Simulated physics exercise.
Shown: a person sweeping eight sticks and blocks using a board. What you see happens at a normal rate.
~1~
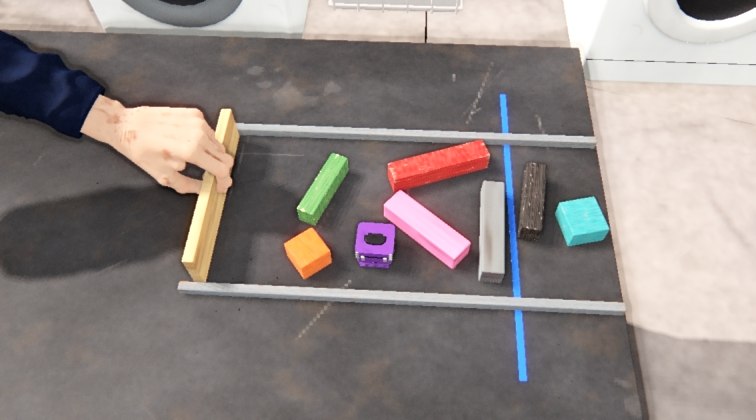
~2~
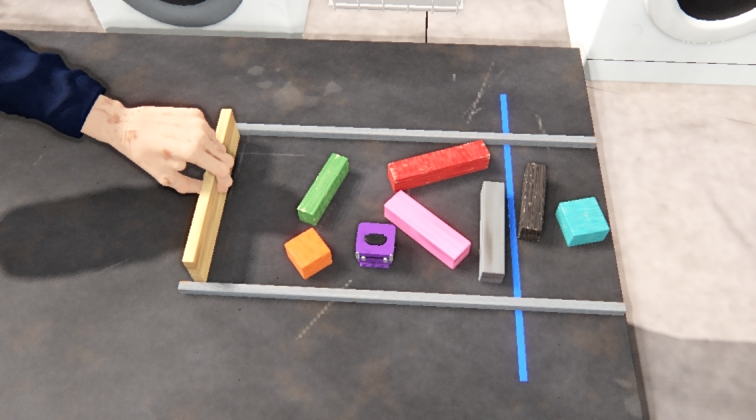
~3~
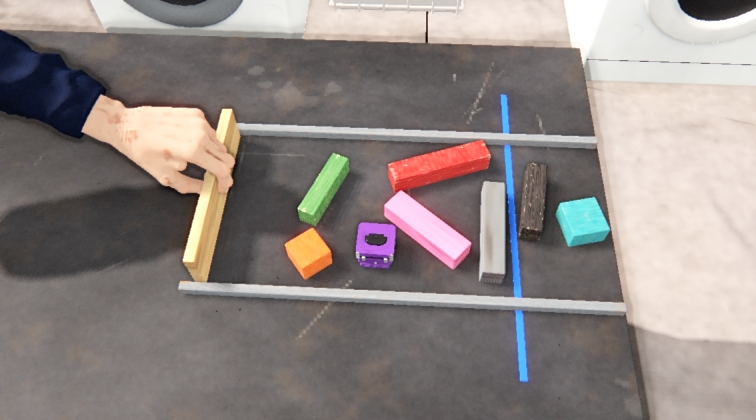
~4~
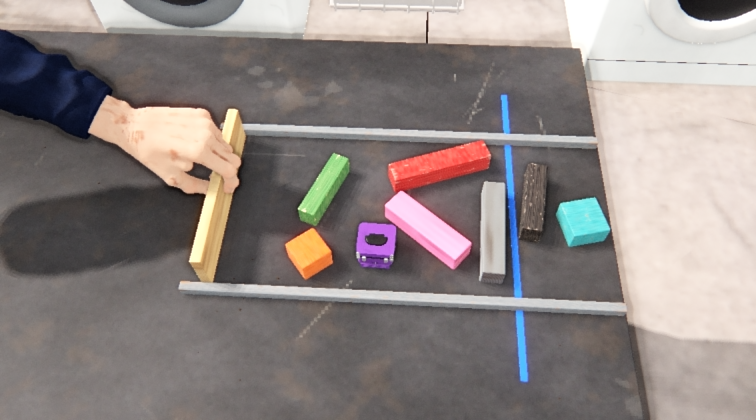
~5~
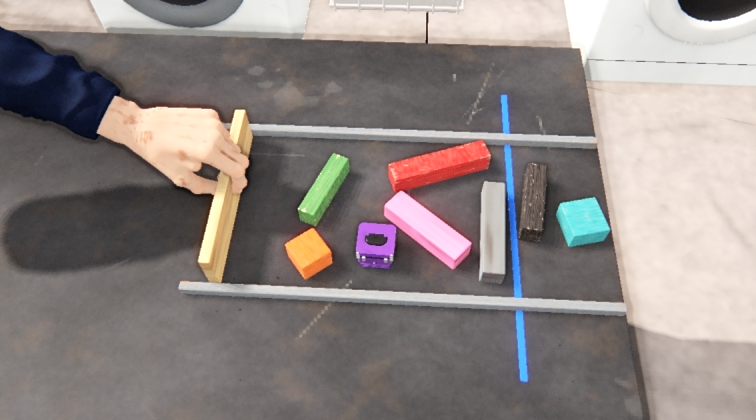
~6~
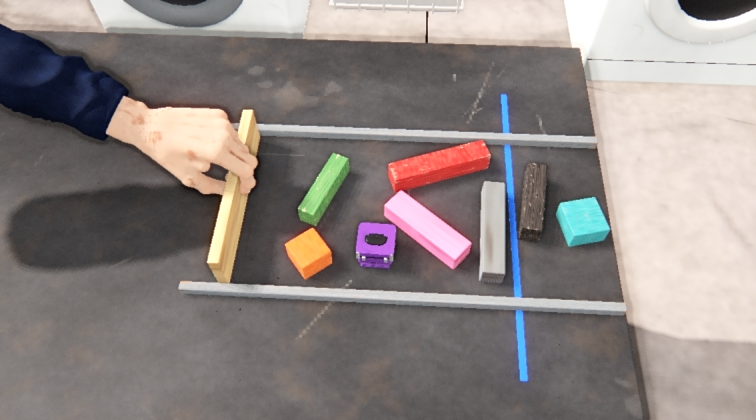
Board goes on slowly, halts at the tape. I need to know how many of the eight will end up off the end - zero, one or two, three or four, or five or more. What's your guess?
I'd say one or two.
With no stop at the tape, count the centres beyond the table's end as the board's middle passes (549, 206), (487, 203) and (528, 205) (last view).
4, 0 and 1.
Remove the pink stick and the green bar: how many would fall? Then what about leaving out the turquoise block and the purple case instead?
In order, the numbers are 0 and 0.
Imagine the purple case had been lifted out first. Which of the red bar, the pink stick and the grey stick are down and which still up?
Note: Red bar is on by the end; pink stick is on by the end; grey stick is on by the end.
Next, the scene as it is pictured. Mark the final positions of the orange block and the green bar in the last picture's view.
In the last picture the orange block sits around (536, 281) and the green bar around (521, 196).
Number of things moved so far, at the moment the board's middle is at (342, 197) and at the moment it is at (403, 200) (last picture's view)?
3 and 6.
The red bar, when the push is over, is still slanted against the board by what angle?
About 65° out of line.
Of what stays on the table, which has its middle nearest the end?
It would be the black bar.
Early on, none off yet; turquoise block at rest near (582, 222); black bar at rest near (533, 202); grey stick at rest near (493, 231).
A while later, none off yet; turquoise block at rest near (582, 222); black bar at rest near (533, 202); grey stick travelled a little near (508, 231).
Finally, the number that fall off is one or two; lost, turquoise block.
